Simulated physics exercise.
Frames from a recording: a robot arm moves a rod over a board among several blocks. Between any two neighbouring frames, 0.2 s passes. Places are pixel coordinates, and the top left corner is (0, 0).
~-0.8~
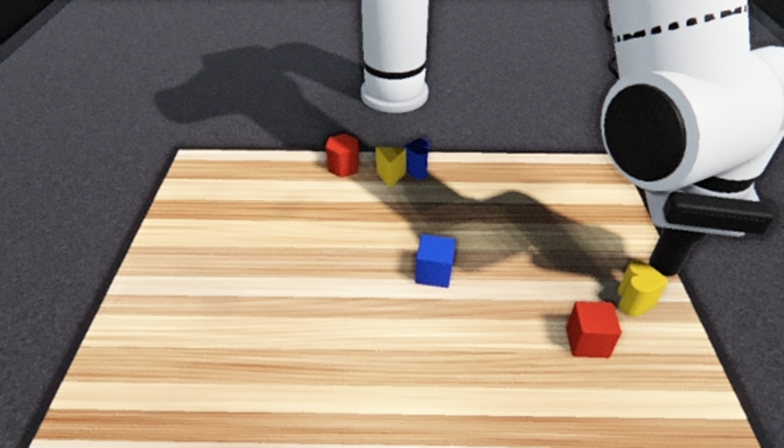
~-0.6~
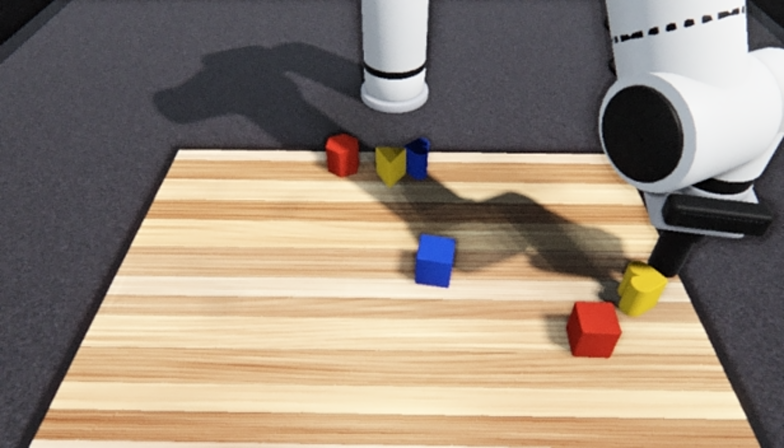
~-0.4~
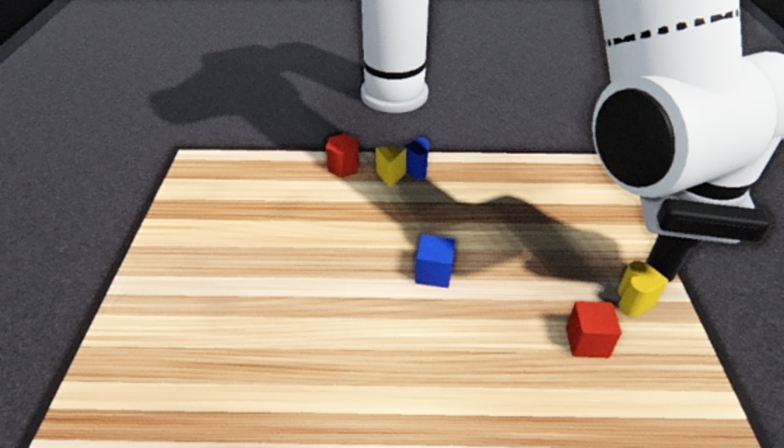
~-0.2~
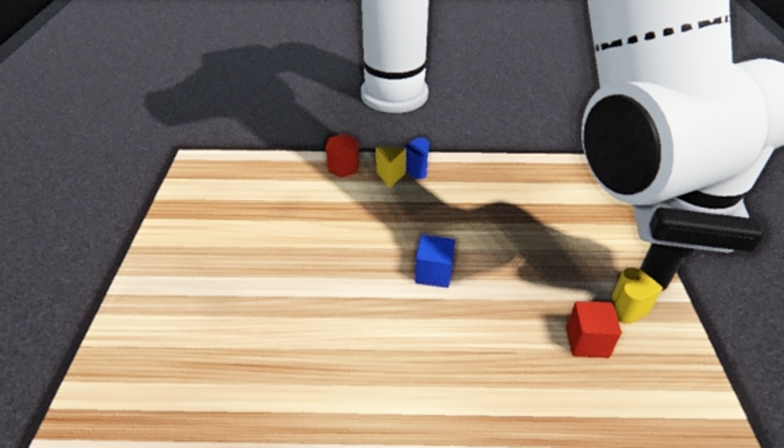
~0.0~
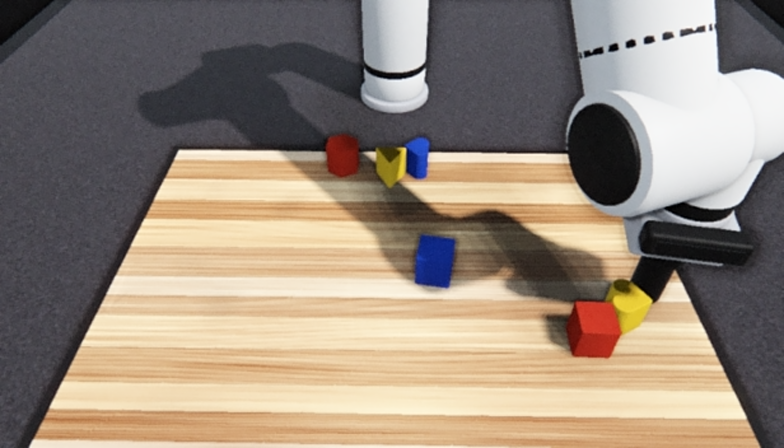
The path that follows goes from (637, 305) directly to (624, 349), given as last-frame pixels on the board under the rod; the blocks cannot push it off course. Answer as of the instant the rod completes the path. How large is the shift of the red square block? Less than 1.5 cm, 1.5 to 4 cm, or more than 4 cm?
Shift of 1.5 to 4 cm.
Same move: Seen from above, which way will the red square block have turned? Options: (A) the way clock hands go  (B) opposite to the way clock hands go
I'll go with A - the way clock hands go.
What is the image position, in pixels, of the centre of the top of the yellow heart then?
It is at (613, 340).
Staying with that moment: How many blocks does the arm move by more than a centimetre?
I'm going with two.
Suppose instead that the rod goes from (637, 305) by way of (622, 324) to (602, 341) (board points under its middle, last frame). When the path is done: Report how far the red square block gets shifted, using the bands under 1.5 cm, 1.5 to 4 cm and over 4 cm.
It moves quite far, over 4 cm.
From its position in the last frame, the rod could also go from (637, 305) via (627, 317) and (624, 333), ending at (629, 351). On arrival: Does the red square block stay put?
Going by the path, no.
The first path, step by step. Halfway along, rod (636, 315); red square block (587, 321); yellow heart (624, 319).
At the end, rod (630, 338); red square block (575, 324), turned 20° clockwise; yellow heart (613, 340).
